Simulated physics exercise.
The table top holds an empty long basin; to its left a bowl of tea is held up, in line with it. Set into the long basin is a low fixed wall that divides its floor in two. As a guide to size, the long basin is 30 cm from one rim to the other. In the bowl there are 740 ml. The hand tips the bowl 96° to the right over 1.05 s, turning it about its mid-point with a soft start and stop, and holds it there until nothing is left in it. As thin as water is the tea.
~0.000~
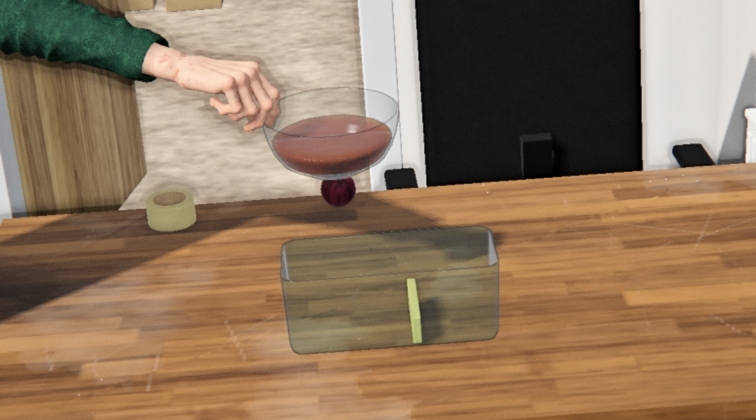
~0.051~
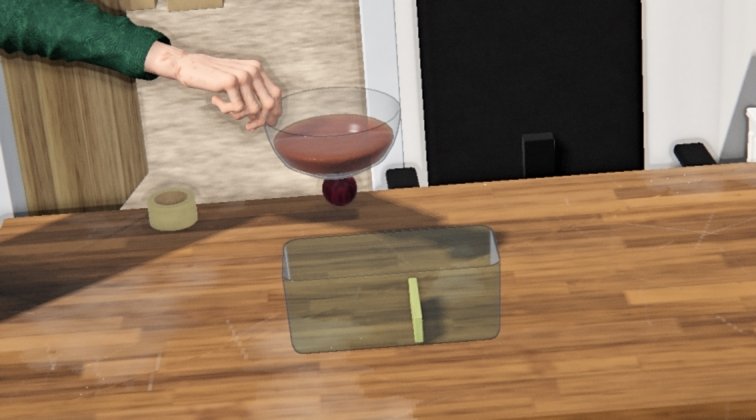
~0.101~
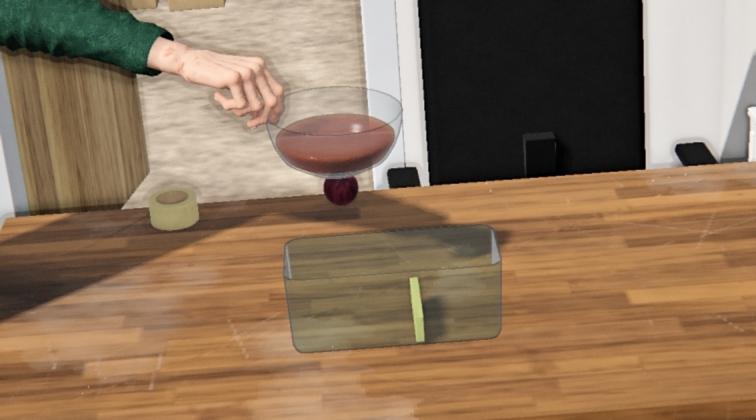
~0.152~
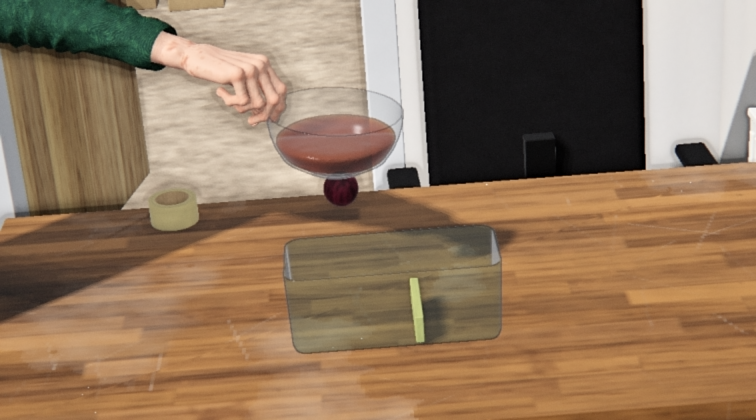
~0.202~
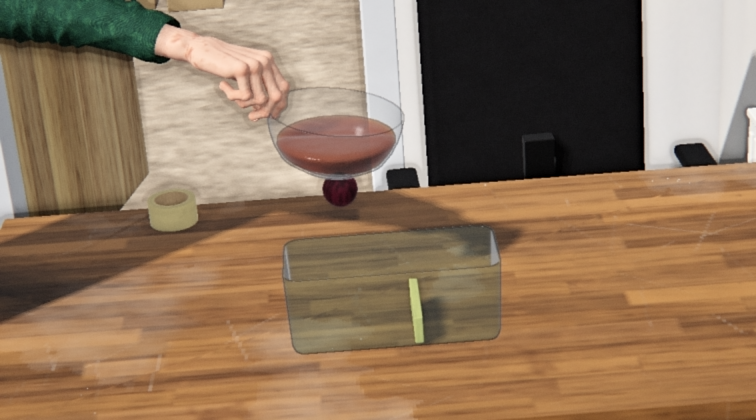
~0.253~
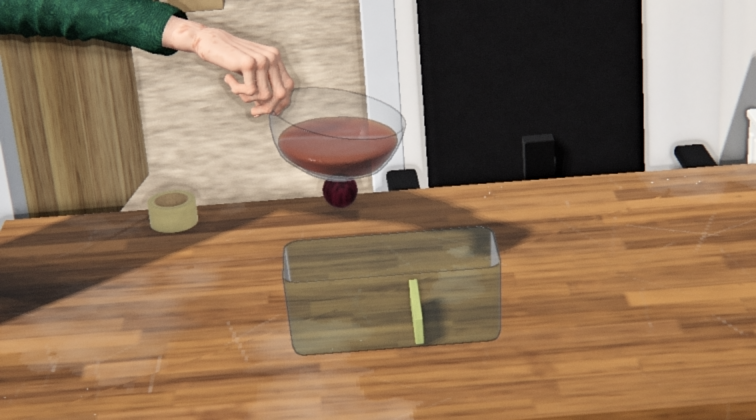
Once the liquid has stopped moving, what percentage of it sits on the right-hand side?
About 79 per cent.
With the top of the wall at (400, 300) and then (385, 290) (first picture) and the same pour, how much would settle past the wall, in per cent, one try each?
90 % and 95 %.
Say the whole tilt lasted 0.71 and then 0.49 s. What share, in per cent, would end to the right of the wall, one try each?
Respectively 60 and 60 %.
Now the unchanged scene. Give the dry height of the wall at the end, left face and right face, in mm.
For the left, around 34 mm; for the right, around 0 mm.
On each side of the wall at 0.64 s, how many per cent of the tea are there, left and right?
Some 0 per cent left and 5 right.
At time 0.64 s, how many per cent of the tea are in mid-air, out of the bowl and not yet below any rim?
It comes to about 38 percent.
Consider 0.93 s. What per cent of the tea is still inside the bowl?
8 in a hundred, give or take.
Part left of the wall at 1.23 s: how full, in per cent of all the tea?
Around 16 in a hundred.
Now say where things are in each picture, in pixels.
It leans 0°; its right rim is at (398, 108); the tea meets the walls at (271, 139) and (393, 130); the long basin's rim runs from (282, 262) to (494, 246); the wall's top is at (414, 299), in the first picture.
It leans 1°; its right rim is at (400, 108); the tea meets the walls at (272, 138) and (394, 130), in the second picture.
It leans 2°; its right rim is at (402, 109); the tea meets the walls at (274, 137) and (396, 130), in the third picture.
It leans 5°; its right rim is at (403, 112); the tea meets the walls at (275, 137) and (396, 131), in the fourth picture.
It leans 9°; its right rim is at (403, 117); the tea meets the walls at (275, 137) and (397, 133), in the fifth picture.
It leans 13°; its right rim is at (405, 123); the tea meets the walls at (277, 138) and (398, 134), in the sixth picture.
By 0.64 s the tilt is 64° and 57 per cent is still to pour, 0 is left of the wall and 5 right of it.
By 0.93 s the tilt is 93° and 8 per cent is still to pour, 5 is left of the wall and 69 right of it.
By 1.23 s the tilt is 96° and 0 per cent is still to pour, 15 is left of the wall and 83 right of it.
By 1.55 s the tilt is 96° and 0 per cent is still to pour, 19 is left of the wall and 80 right of it.
At rest 20 per cent lies left of the wall, 79 right of it and 2 outside.
